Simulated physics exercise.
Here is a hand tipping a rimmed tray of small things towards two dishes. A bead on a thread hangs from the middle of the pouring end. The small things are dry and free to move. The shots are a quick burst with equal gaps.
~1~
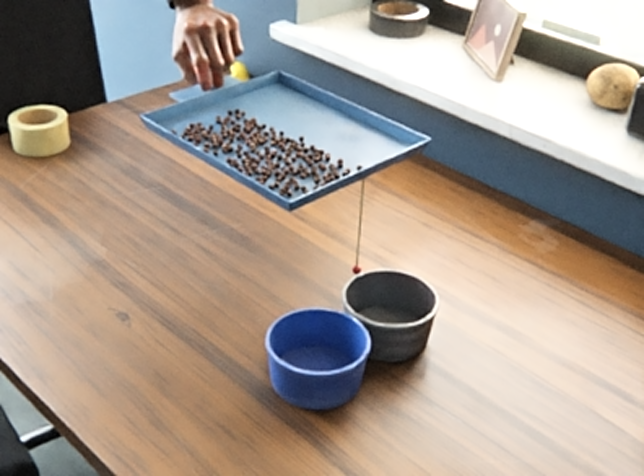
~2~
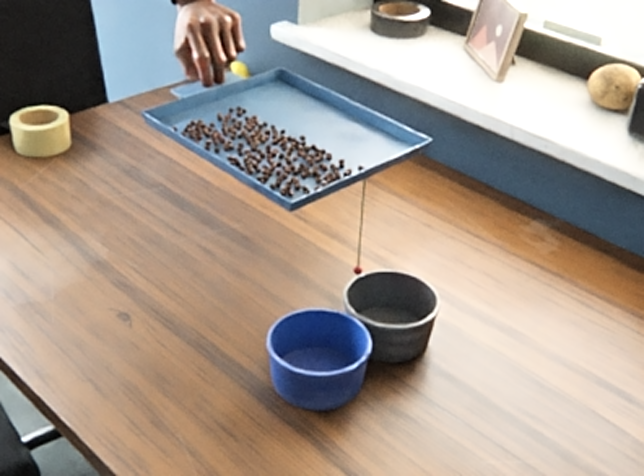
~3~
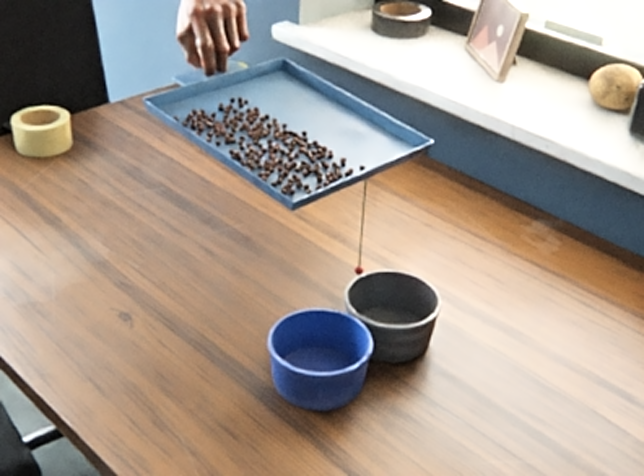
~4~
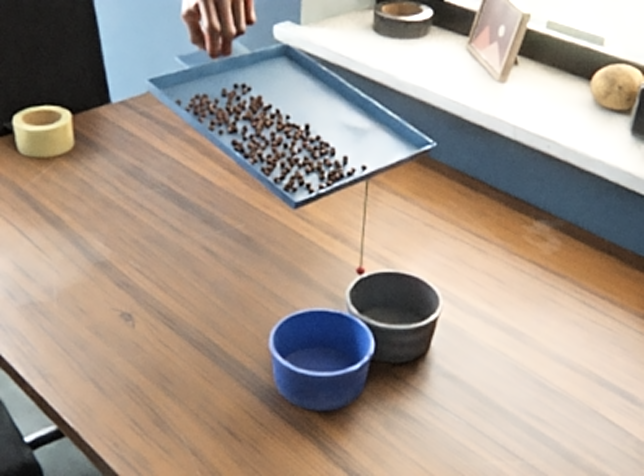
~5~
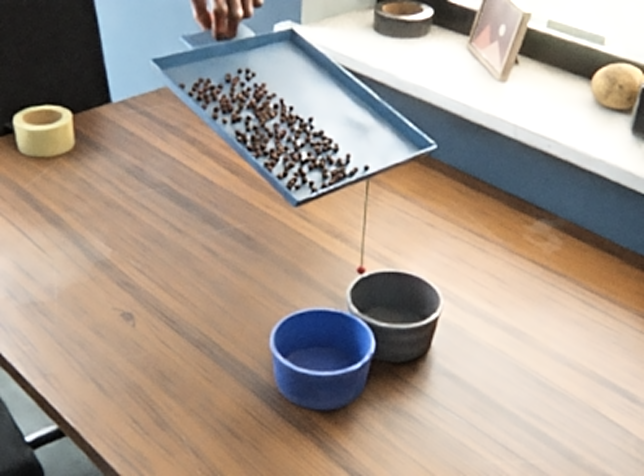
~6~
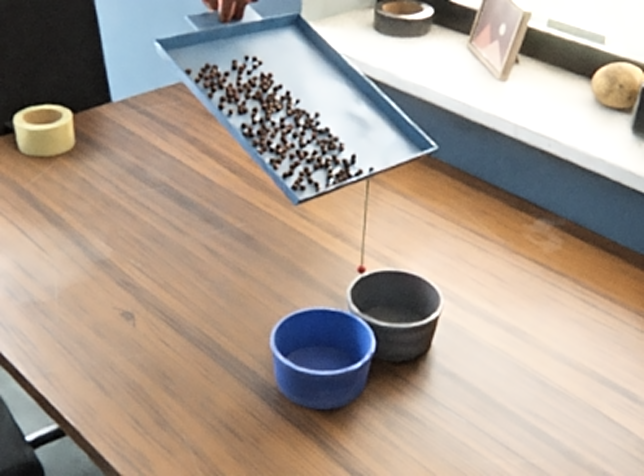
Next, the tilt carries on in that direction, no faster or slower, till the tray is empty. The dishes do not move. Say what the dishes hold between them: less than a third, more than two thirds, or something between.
Caught overall: From one third to two thirds.
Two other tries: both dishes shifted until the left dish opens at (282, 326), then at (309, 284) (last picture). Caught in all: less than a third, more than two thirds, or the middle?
The first try: Less than a third. The second: Under a third.
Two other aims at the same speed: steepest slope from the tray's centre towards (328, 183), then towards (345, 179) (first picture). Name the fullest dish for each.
One: The left dish. Two: The dish on the left.
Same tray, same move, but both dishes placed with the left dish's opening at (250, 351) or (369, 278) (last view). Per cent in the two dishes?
The first gives 10 %, the second 50 %.
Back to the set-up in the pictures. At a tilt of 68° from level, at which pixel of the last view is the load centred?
Close to (379, 174).
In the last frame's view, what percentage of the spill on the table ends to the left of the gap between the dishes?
Close to 10 per cent.
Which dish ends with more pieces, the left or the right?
The winner is the dish on the right.
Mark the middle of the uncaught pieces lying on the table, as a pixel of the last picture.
Roughly at (449, 304).
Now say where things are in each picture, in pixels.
Corners of the pouring end near (290, 198) and (425, 139), level; middle of the load near (267, 153), allspice berries; left dish near (353, 380); right dish near (424, 334); bead on its thread near (357, 270), in the first picture.
Corners of the pouring end near (291, 199) and (426, 140), level; middle of the load near (269, 152), in the second picture.
Corners of the pouring end near (293, 198) and (428, 141), tipped barely, lowest at the right corner; middle of the load near (270, 146), in the third picture.
Corners of the pouring end near (296, 197) and (430, 143), tipped a little, lowest at the right corner; middle of the load near (273, 139), in the fourth picture.
Corners of the pouring end near (298, 196) and (431, 144), tipped clearly, lowest at the right corner; middle of the load near (277, 131), in the fifth picture.
Corners of the pouring end near (300, 195) and (432, 146), tipped clearly, lowest at the right corner; middle of the load near (283, 125), near half on the move; left dish near (357, 380); right dish near (429, 334), in the sixth picture.
Shortly afterwards, tray tipped steeply; the bulk on the tray; only a few in the right dish; only a few outside both; near a quarter in the air.
Next, tray tipped past a quarter turn; only a few in the left dish; near a third in the right dish; near a third outside both; near a quarter in the air.
Some moments later, tray tipped past a quarter turn; a little in the left dish; near half in the right dish; near half outside both.
In the end, tray tipped past a quarter turn; a little in the left dish; near half in the right dish; near half outside both.
